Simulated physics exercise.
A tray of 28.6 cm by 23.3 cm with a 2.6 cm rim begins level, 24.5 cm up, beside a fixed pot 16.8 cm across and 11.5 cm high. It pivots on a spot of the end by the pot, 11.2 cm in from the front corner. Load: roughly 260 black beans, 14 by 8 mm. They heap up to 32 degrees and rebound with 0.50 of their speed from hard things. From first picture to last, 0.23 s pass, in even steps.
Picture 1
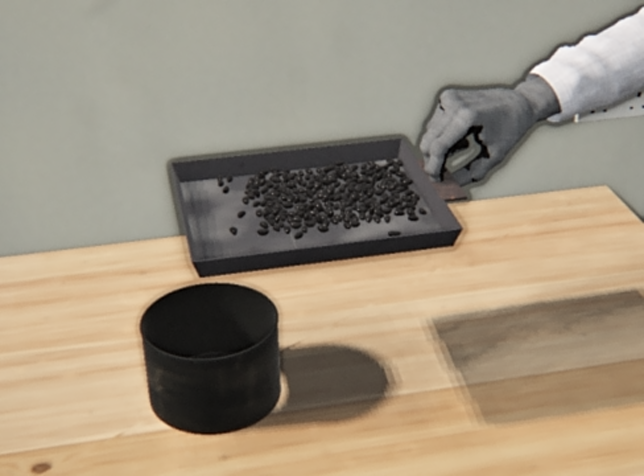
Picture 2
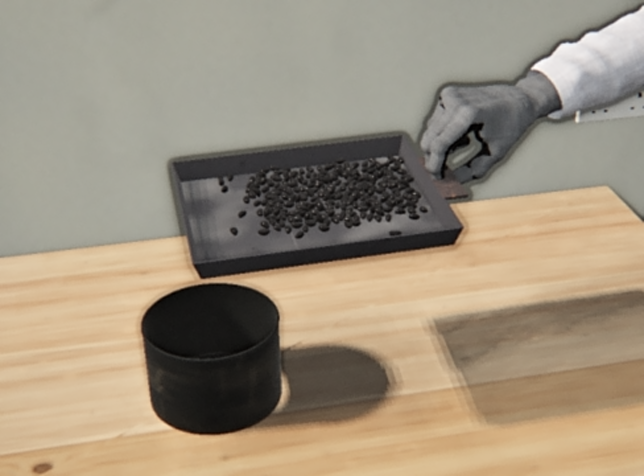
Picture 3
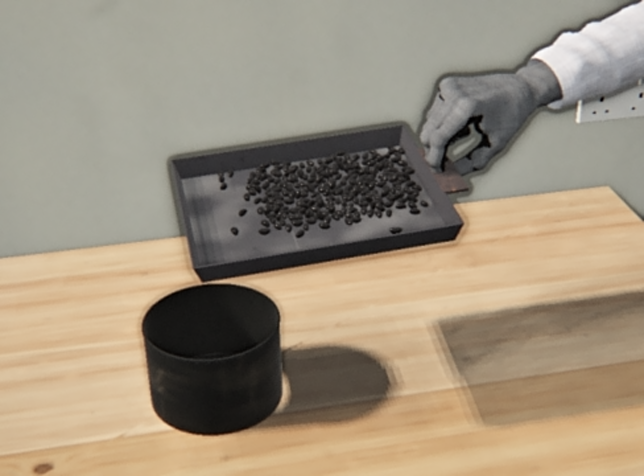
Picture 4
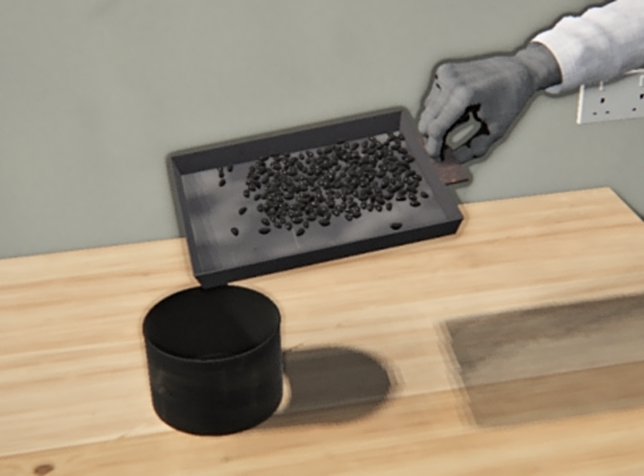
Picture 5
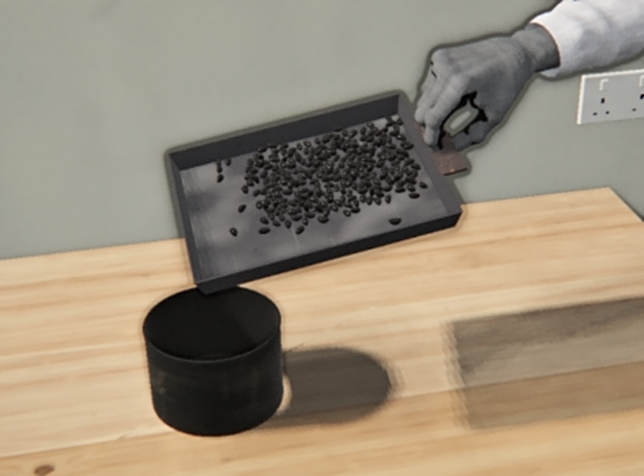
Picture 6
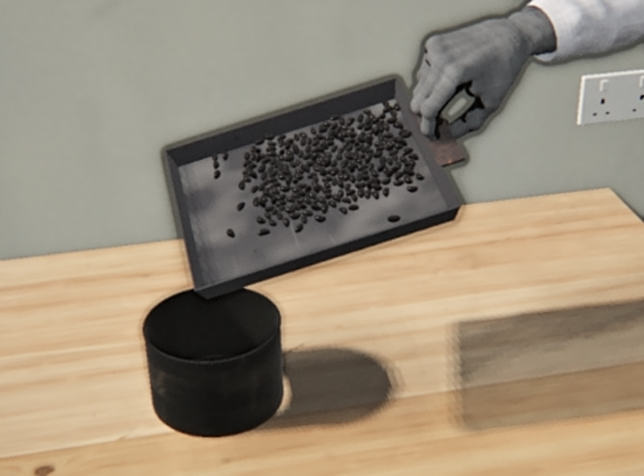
To begin with, a gray hand holds a dark tray scattered with small black beans nearly level above a wooden table, behind a round black pot. The hand then gradually raises the tray's right end, slanting it toward the pot at left, while the beans stay clustered in much the same place.
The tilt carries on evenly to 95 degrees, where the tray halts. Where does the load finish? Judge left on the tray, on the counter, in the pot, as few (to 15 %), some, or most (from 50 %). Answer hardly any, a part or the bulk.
Left on the tray: Hardly any; on the counter: The bulk; in the pot: Hardly any.
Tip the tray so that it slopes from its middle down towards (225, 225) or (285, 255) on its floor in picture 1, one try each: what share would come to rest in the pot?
About 15 and 25 per cent.
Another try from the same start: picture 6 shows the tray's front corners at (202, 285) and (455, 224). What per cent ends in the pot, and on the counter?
Pot 25, counter 75.
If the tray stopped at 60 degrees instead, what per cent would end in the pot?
In that case some 0 per cent.
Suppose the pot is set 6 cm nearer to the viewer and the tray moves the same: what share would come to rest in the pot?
In that case some 65 per cent.
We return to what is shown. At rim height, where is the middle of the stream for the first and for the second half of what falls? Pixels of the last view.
At about (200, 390), then at (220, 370).
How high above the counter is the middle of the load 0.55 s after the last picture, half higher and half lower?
Roughly 14 cm.
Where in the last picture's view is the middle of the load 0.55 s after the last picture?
Around (207, 362).
Then, 0.33 s after the last picture, tilt 56 degrees; the tray holds 100 %, the pot 0 %.
Then, 0.55 s after the last picture, tilt 81 degrees; the tray holds 30 %, the pot 0 %.
Then, 0.88 s after the last picture, tilt 95 degrees; the tray holds 0 %, the pot 5 %.
In the end, tray 0 %, counter 90 %, pot 10 %.
